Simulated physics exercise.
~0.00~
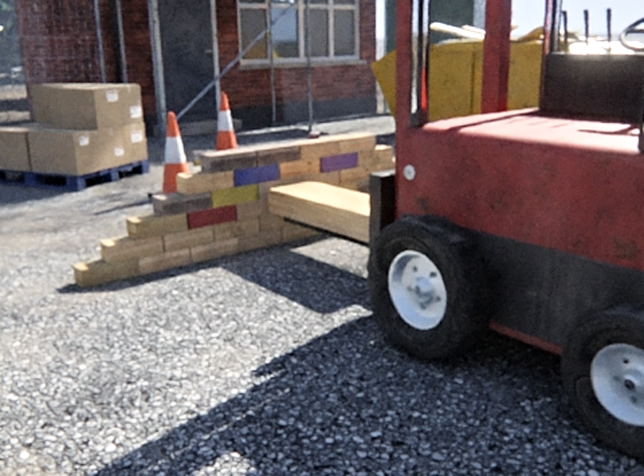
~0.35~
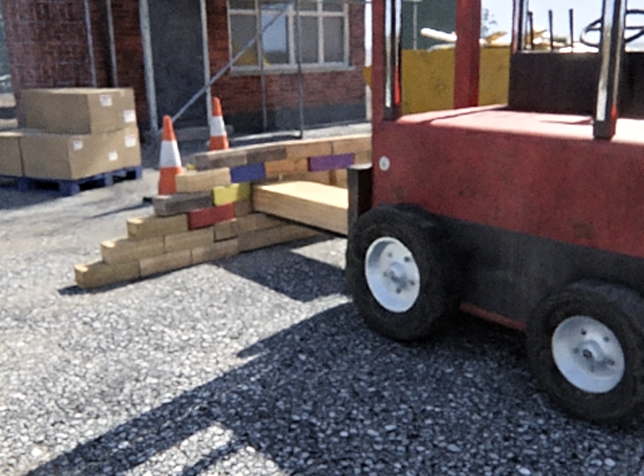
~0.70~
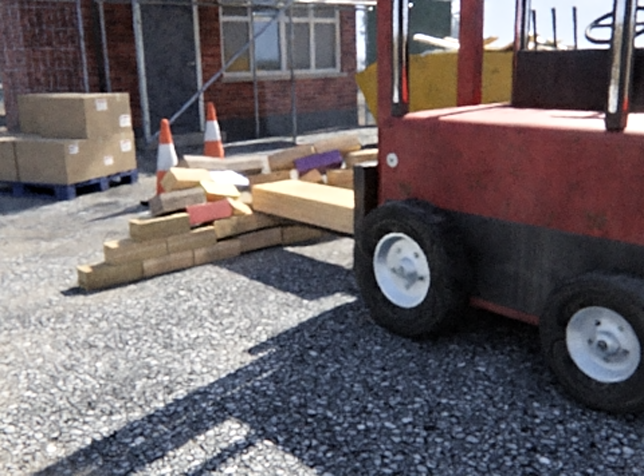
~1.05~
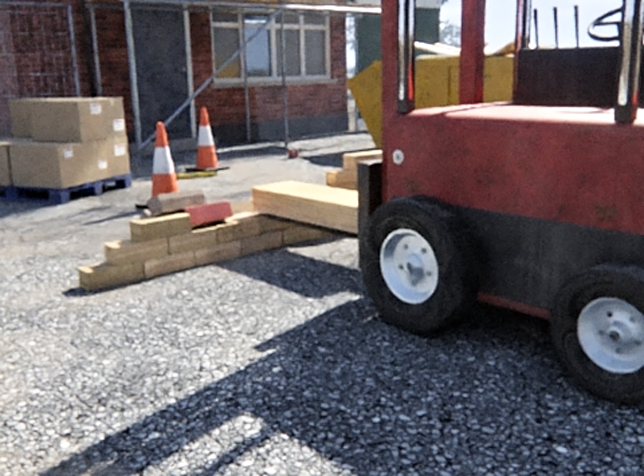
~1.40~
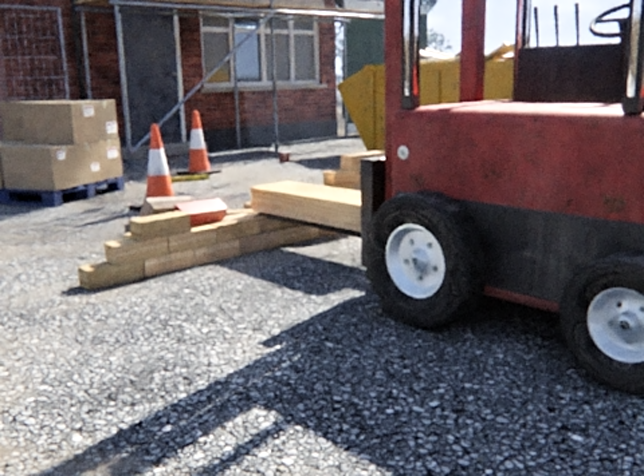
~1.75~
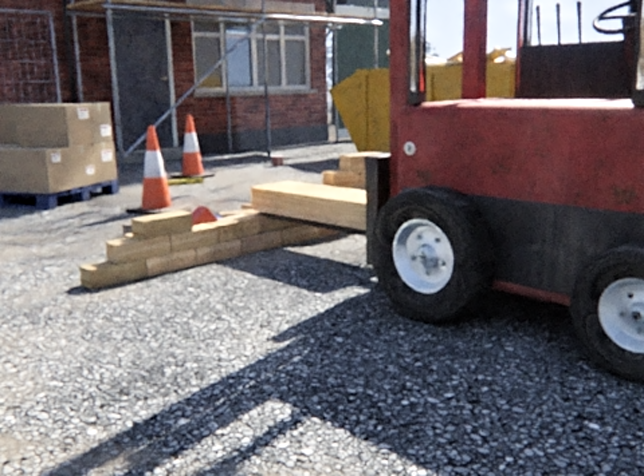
The footage shows a red lift truck pushing a long pale timber-coloured load into a low stepped wall of wooden blocks beside two traffic cones; the upper blocks, including the blue, purple and yellow ones, topple away behind, and the red one tips over, leaving the lower rows largely standing.
